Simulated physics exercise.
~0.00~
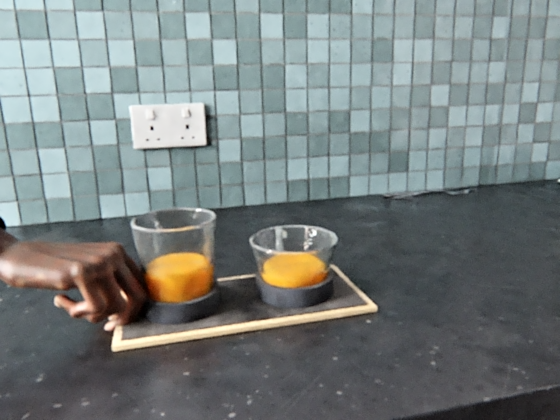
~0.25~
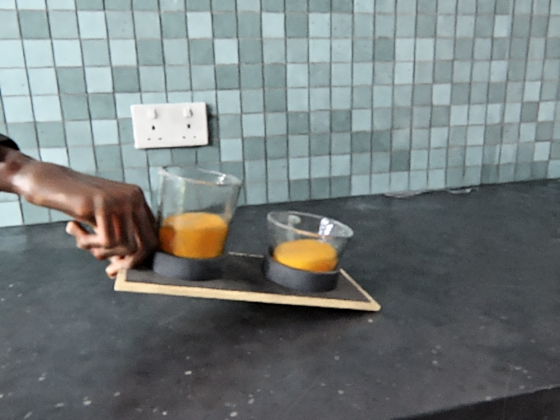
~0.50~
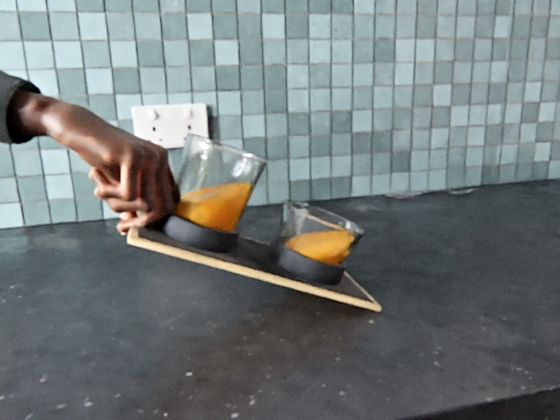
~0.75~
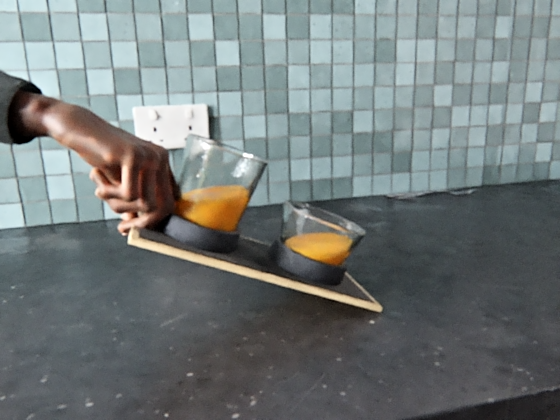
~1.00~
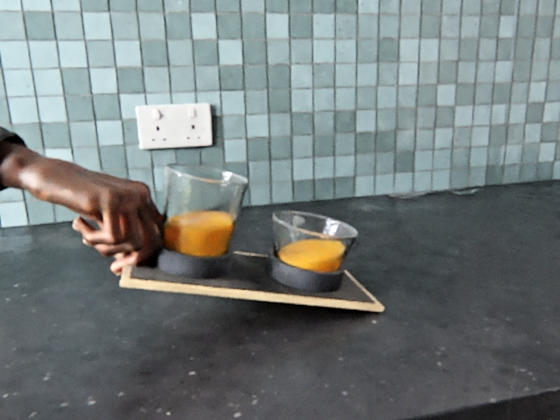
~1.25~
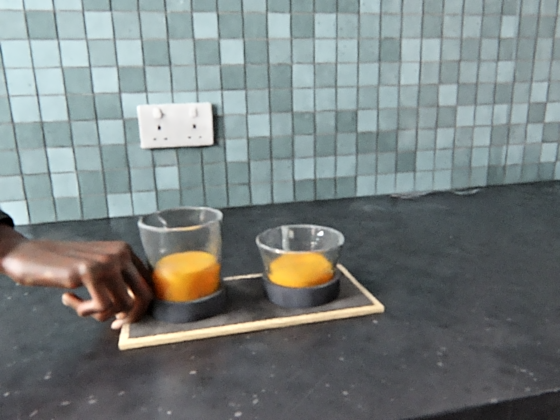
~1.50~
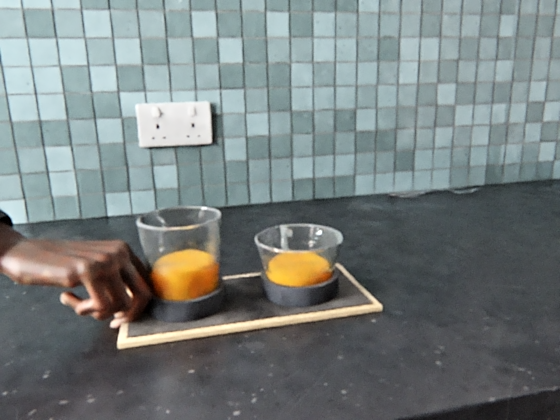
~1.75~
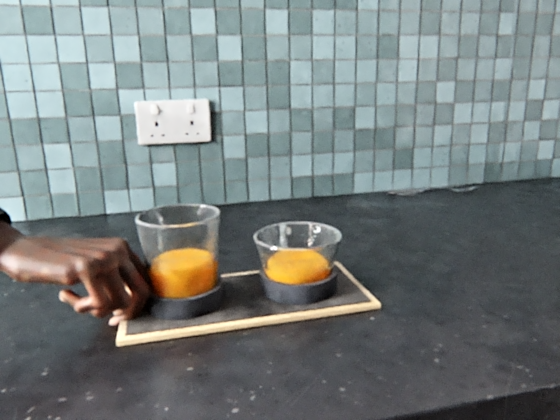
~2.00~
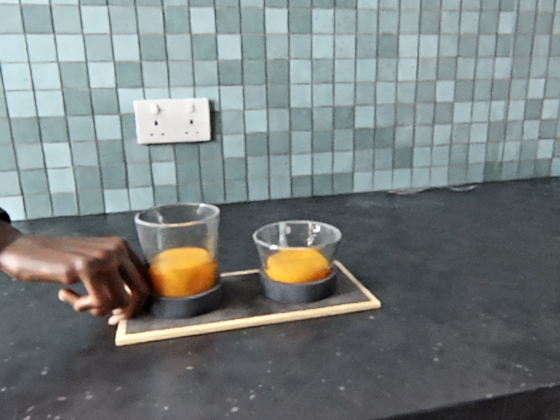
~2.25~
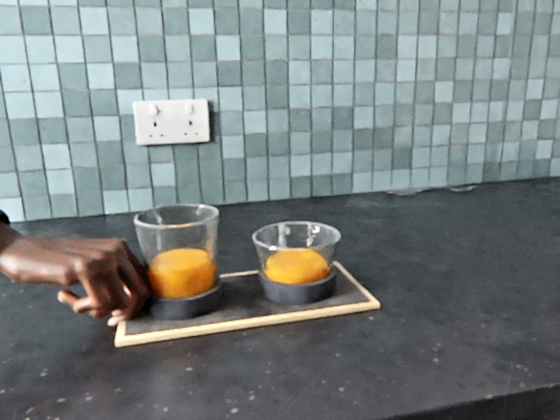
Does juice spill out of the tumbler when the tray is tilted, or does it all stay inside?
All of the juice stays inside the tumbler. It slants toward the right side during the tilt but remains below the rim and levels out again once the tray is lowered.
